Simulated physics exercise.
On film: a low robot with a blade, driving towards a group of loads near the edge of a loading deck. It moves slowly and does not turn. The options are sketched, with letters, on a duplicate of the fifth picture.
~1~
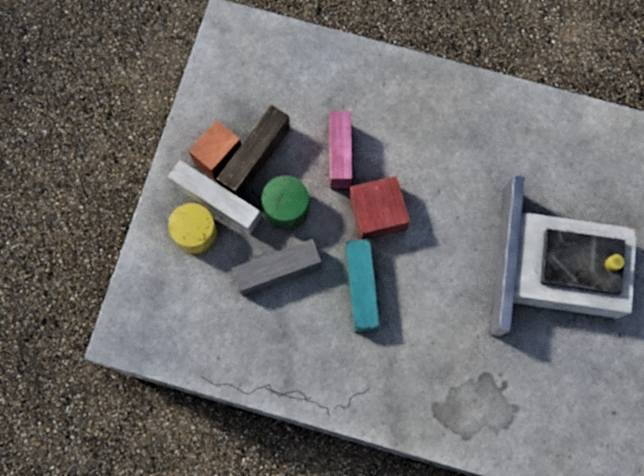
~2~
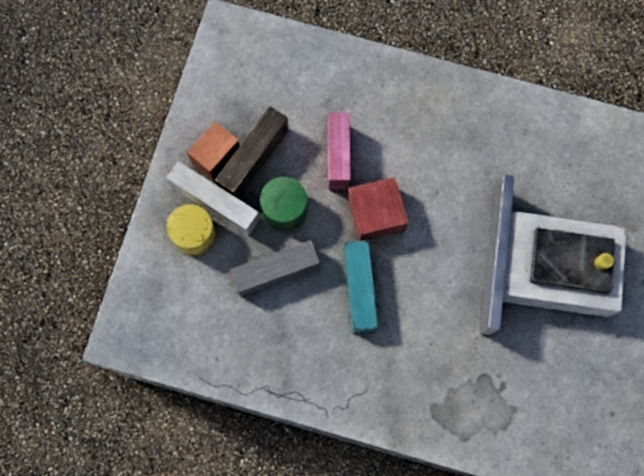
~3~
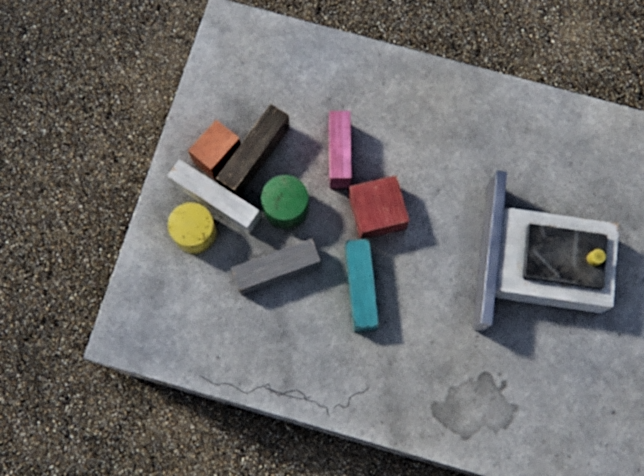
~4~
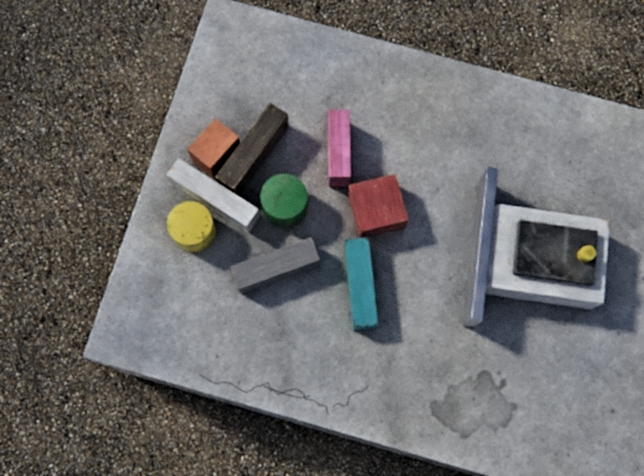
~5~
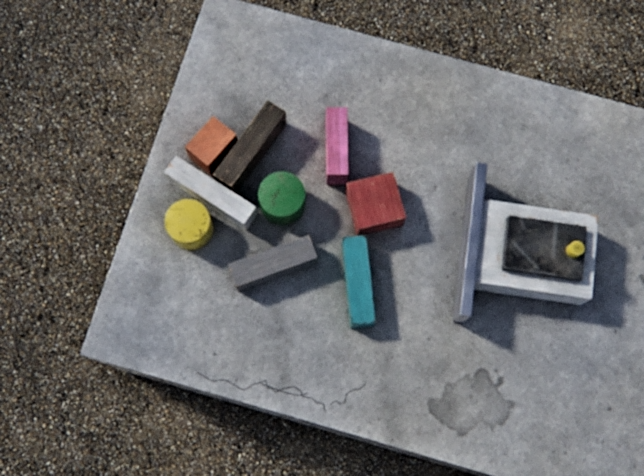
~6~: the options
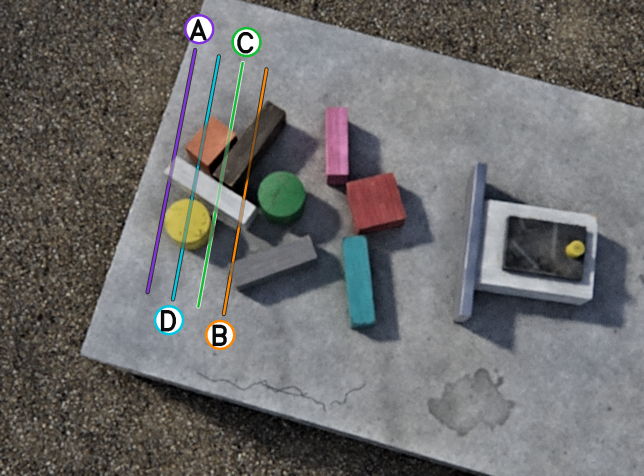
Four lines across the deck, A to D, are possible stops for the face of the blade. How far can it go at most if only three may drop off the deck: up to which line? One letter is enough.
As far as mark C.
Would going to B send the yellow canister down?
No.
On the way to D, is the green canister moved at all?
Yes.
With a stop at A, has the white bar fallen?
Yes.
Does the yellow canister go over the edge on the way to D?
Yes.
On the marked copy, A at (172, 167); B at (246, 188); C at (221, 181); D at (197, 174).
Taking C. A third of the way, robot (446, 221); turquoise bar (353, 281); red crate (351, 206).
Two thirds of the way, robot (355, 196); orange crate (200, 129); white bar (181, 199).
When it is over, robot (285, 176); orange crate over the edge; white bar over the edge; two fallen.
As for the rest, A drops six; B is within the limit but short; D drops five.
